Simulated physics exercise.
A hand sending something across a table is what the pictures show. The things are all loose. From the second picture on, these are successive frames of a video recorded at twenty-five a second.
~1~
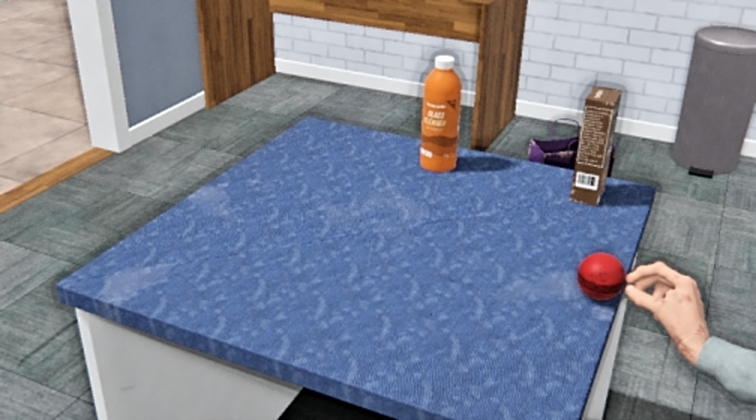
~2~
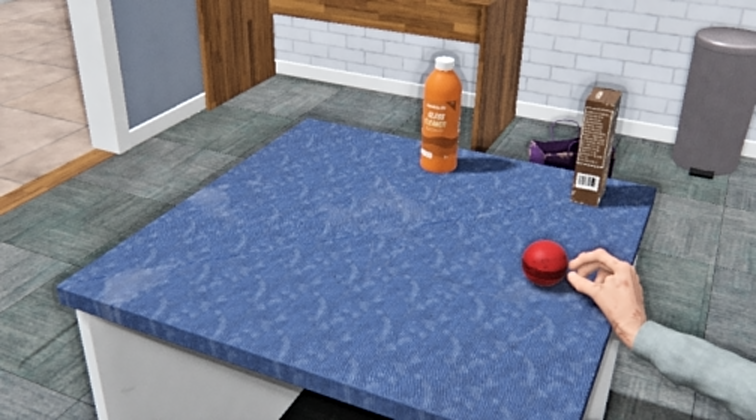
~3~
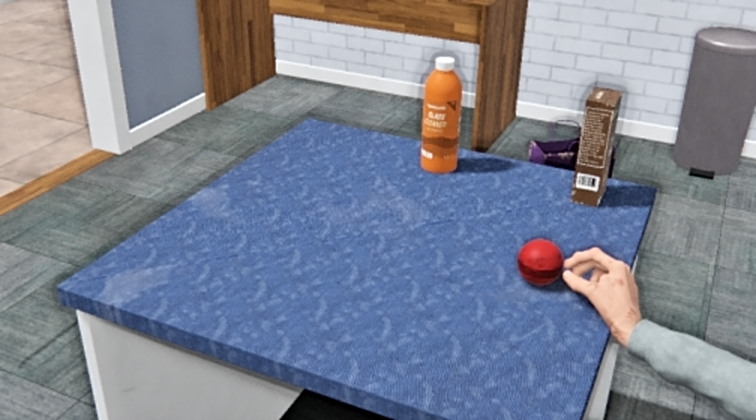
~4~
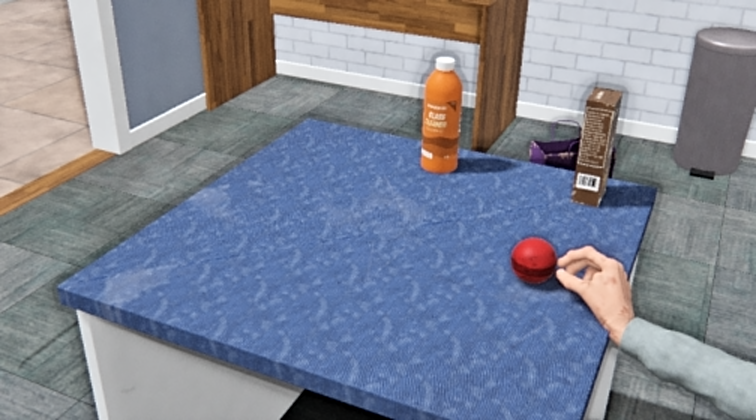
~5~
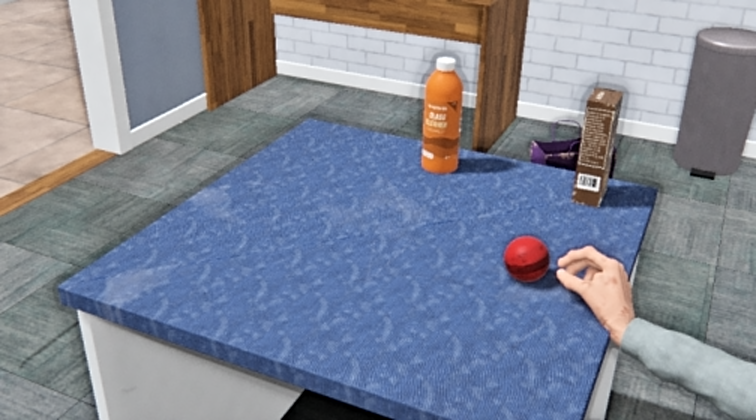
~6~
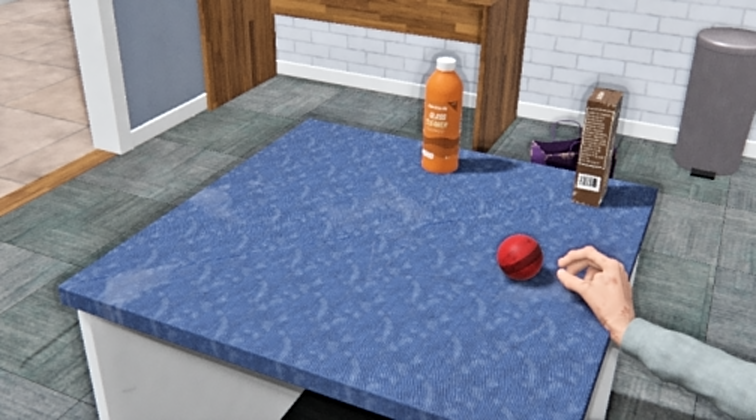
Red ball moving left under a hand's fingertips on a blue tabletop, then rolling slightly farther left as the hand stays back.
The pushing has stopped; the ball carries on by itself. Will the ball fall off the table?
Short of the brink.
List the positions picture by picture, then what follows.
In the first picture, under the hand; red ball (601, 277).
In the second picture, under the hand; red ball (545, 263).
In the third picture, under the hand; red ball (540, 262).
In the fourth picture, red ball (534, 261).
In the fifth picture, red ball (527, 259).
In the sixth picture, red ball (520, 258) rolled a little.
Then, 0.10 s after the last picture, red ball rolled about its own width near (505, 254).
Then, 0.30 s after the last picture, red ball rolled about its own width near (483, 248).
At rest, moved from the start, red ball. Seen from the same camera at the end, red ball near (471, 245).
